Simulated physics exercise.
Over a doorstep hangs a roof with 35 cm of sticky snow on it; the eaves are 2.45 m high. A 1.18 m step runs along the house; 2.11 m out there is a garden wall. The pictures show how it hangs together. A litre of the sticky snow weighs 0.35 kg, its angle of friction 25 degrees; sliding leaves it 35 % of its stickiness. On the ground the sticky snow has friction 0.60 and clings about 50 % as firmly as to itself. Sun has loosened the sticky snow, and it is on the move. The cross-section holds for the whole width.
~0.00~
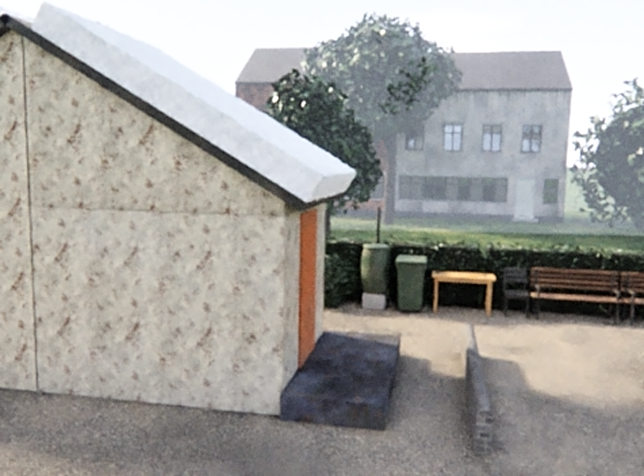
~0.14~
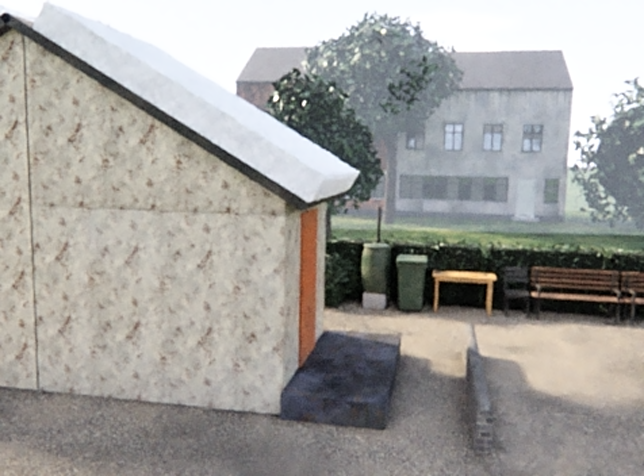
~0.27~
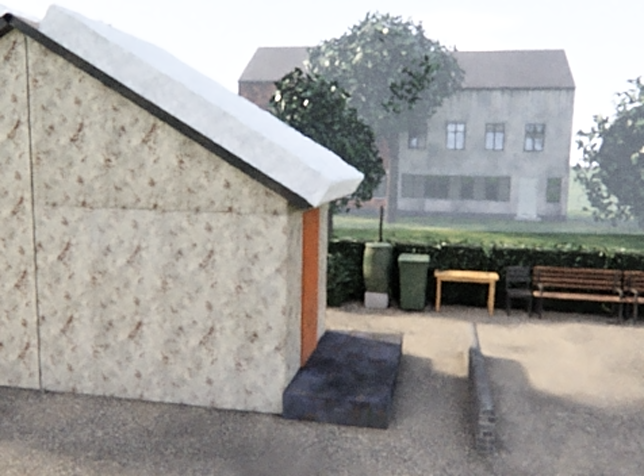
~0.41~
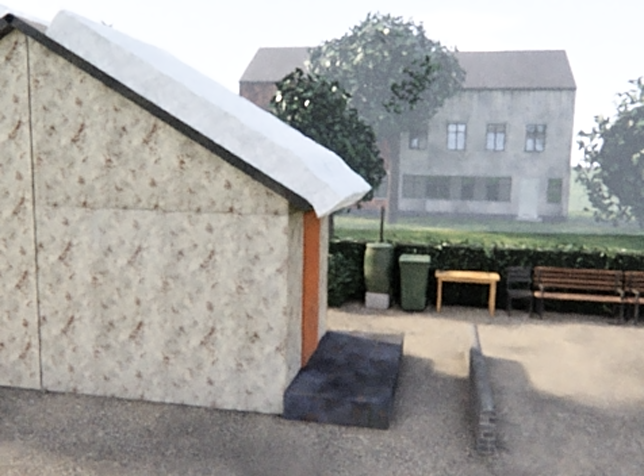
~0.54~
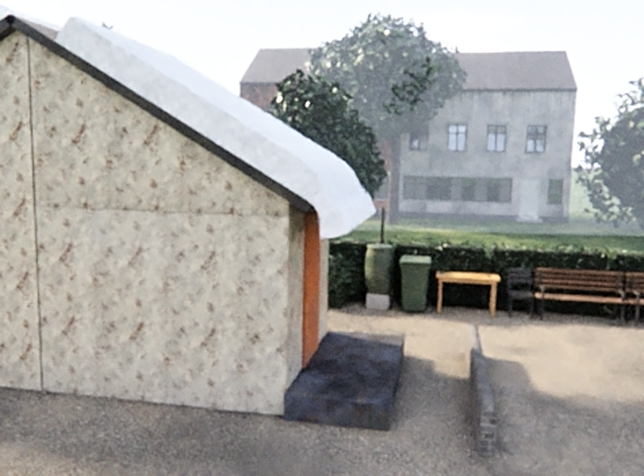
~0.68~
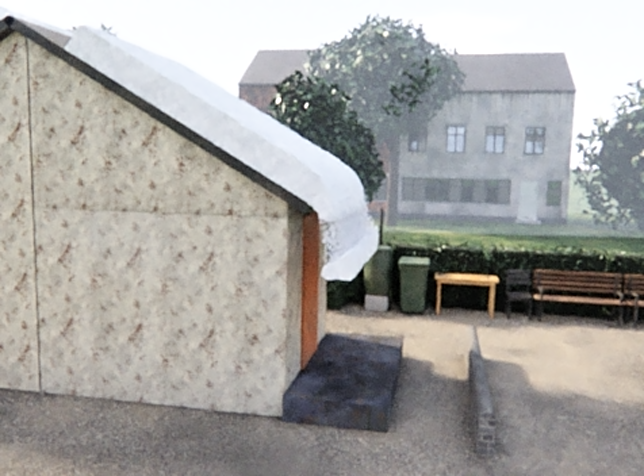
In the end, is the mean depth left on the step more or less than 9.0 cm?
The result is more than 9.0 cm.
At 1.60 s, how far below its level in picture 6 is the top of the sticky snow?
About 1.1 m.
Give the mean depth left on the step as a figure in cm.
Roughly 20 cm.
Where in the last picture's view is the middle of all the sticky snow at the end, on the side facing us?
At about (483, 418).
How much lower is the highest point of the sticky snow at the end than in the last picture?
Roughly 3.7 m.
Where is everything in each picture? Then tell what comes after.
In the first frame, front end of the sticky snow at (321, 179), 2 % of it past the eaves, in one piece.
In the second frame, front end of the sticky snow at (323, 180), its middle shifted 1.9 cm, 3 % of it past the eaves, in one piece.
In the third frame, front end of the sticky snow at (330, 185), its middle shifted 7.5 cm, 5 % of it past the eaves, in one piece.
In the fourth frame, front end of the sticky snow at (339, 201), its middle shifted 17 cm, 7 % of it past the eaves, in one piece.
In the fifth frame, front end of the sticky snow at (347, 232), its middle shifted 30 cm, 10 % of it past the eaves, cracking.
In the sixth frame, front end of the sticky snow at (352, 268), its middle shifted 48 cm, 15 % of it past the eaves, cracking.
By 1.10 s, 79 % of the snow is still up on the roof and 21 % is falling or down.
By 1.60 s, 48 % of the snow is still up on the roof and 52 % is falling or down.
By 2.10 s, none of the snow is still up on the roof and all is falling or down.
By 2.60 s, none of the snow is still up on the roof and all is falling or down.
By 3.60 s, at the end, none of the snow is still up on the roof and the snow on the step is 20 cm deep on average.
